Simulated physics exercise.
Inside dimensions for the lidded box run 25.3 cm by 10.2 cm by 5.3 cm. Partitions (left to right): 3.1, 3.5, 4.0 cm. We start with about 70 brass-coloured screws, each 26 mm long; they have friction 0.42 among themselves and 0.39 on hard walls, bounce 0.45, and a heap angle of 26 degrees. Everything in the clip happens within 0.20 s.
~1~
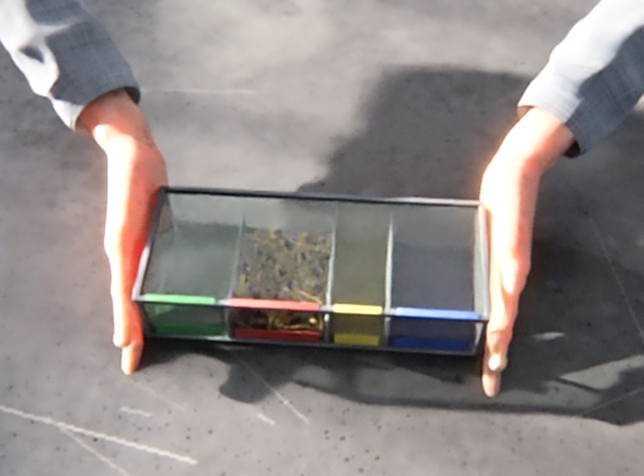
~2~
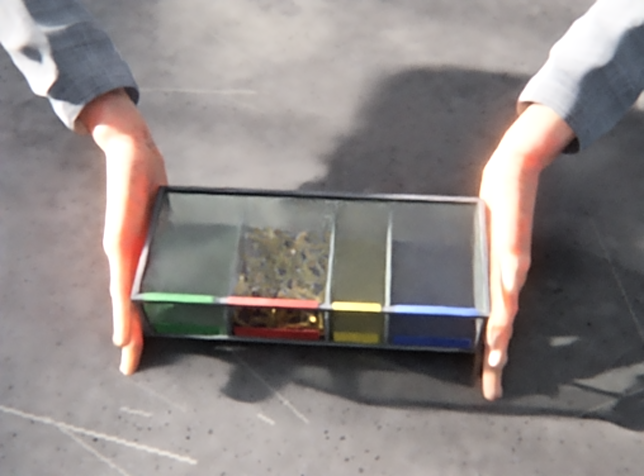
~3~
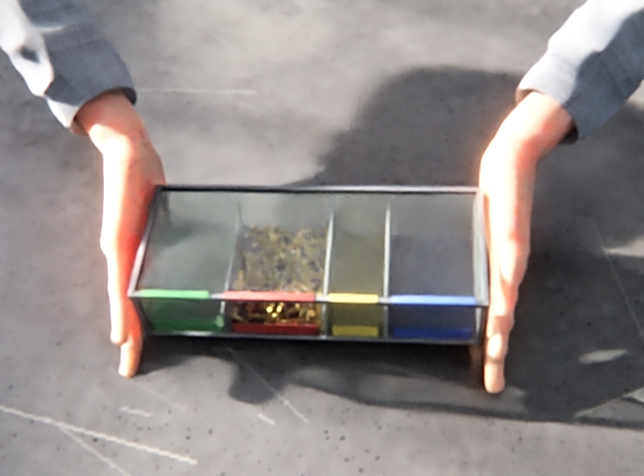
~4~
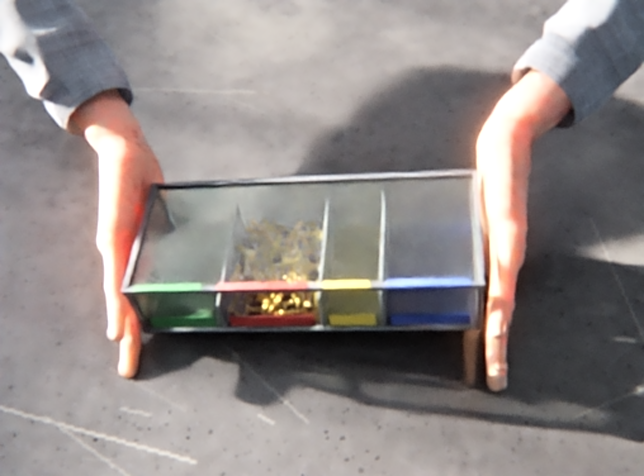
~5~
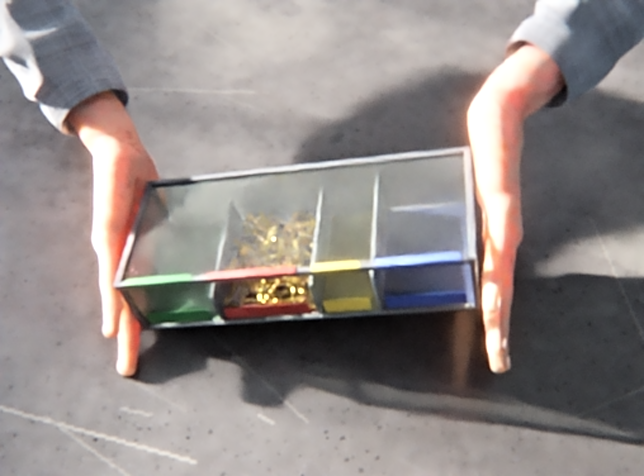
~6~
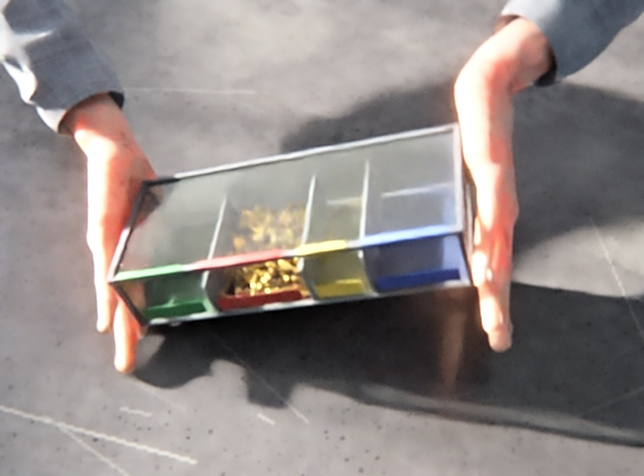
On a grey, scratched floor, two hands held a clear lidded box with green, red, yellow and blue sections, then raised its right end into a modest tilt, the brass-coloured bits staying in the red section.
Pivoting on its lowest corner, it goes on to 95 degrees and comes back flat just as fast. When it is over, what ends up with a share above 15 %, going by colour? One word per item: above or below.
In order - red compartment: Above; blue compartment: Below; green compartment: Above; yellow compartment: Below.
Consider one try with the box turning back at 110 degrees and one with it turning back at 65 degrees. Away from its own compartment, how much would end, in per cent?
About 50 and 10 per cent.
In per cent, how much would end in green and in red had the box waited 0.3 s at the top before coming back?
In per cent: Green 50; red 50.
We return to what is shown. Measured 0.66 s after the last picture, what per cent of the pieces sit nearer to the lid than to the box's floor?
Close to 60 in a hundred.
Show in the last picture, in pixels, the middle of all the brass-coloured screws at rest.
Centre at rest: Approx. (231, 251) px.
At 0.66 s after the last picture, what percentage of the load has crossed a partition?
Estimate: Some 10 %.
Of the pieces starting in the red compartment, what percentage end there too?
Around 50 per cent of it.
Then, 0.66 s after the last picture, tilt 95 degrees; red 90 %, green 10 %.
Then, 1.10 s after the last picture, tilt 41 degrees; red 55 %, green 45 %.
Then, 1.62 s after the last picture, tilt 0 degrees; red 50 %, green 50 %.
In the end, red 50 %, blue 0 %, green 50 %, yellow 0 %.
